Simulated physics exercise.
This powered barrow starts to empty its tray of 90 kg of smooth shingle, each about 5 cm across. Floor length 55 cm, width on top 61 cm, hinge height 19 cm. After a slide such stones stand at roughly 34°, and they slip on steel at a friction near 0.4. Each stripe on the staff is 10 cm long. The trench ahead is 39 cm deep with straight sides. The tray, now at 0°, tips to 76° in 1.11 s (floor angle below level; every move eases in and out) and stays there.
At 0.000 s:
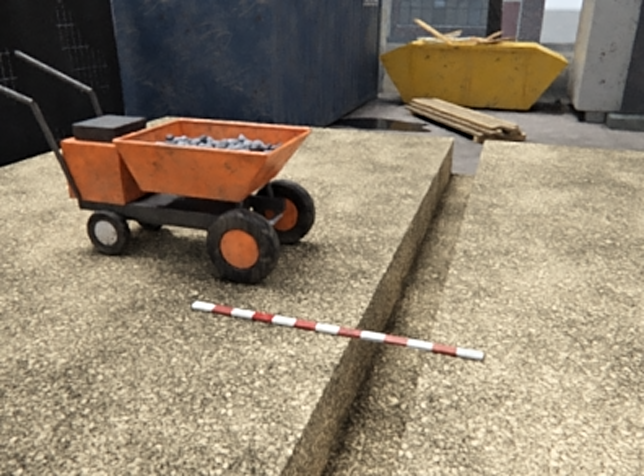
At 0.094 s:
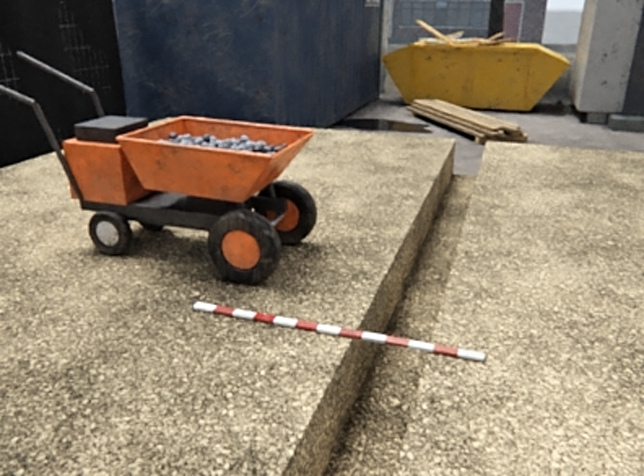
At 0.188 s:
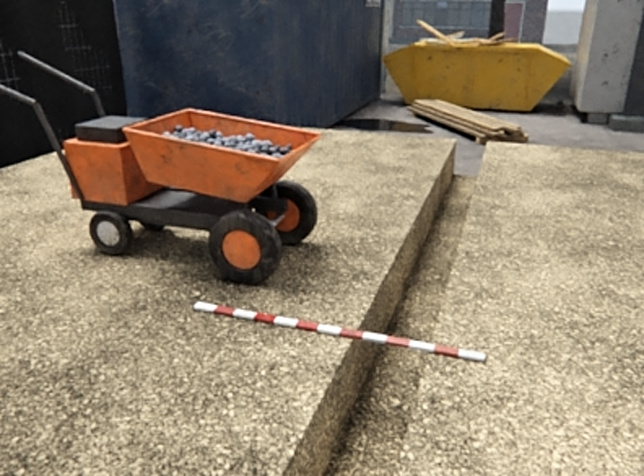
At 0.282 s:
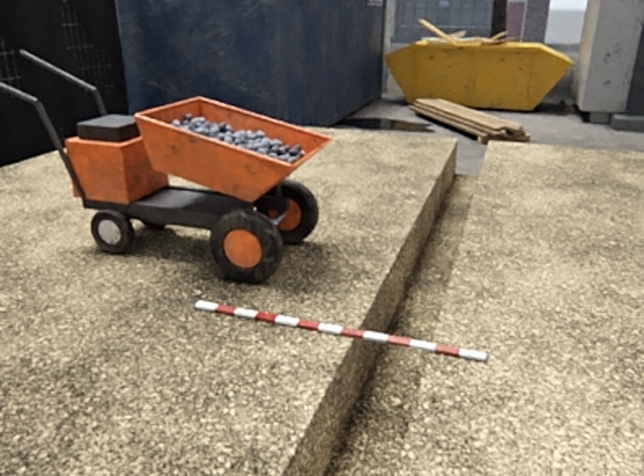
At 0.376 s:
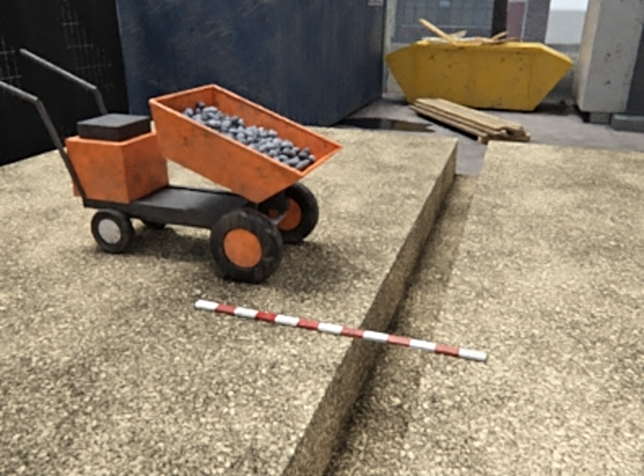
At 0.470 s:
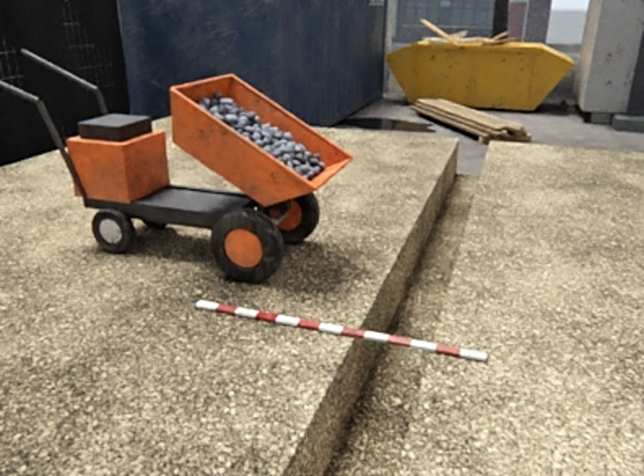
The orange tray of a small wheeled barrow, loaded with smooth grey stones, tilts steadily steeper, its back end rising and its front lip lowering to the right, while the wheels stay still behind a red-and-white striped staff near a trench.
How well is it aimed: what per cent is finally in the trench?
Some 89 per cent of it.
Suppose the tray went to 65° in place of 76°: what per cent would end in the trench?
In that case some 90 per cent.
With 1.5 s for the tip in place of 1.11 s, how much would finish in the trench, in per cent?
It would be near 90 per cent.
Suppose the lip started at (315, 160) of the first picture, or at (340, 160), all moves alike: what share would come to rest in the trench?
About 60 and 35 per cent.
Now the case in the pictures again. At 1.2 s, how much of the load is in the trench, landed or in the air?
About 50 per cent by then.
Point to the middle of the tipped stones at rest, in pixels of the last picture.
Around (412, 335).
After 0.8 s the floor is at 64°; 100 % in the tray; the foremost stones are at (355, 223).
After 1.2 s the floor is at 76°; 40 % in the tray, 12 % short of the trench, 48 % in the trench; the foremost stones are at (436, 348).
After 1.6 s the floor is at 76°; 8 % in the tray, 14 % short of the trench, 78 % in the trench; the foremost stones are at (440, 341).
After 3.5 s the floor is at 76°; 0 % in the tray, 10 % short of the trench, 89 % in the trench; the foremost stones are at (442, 334).
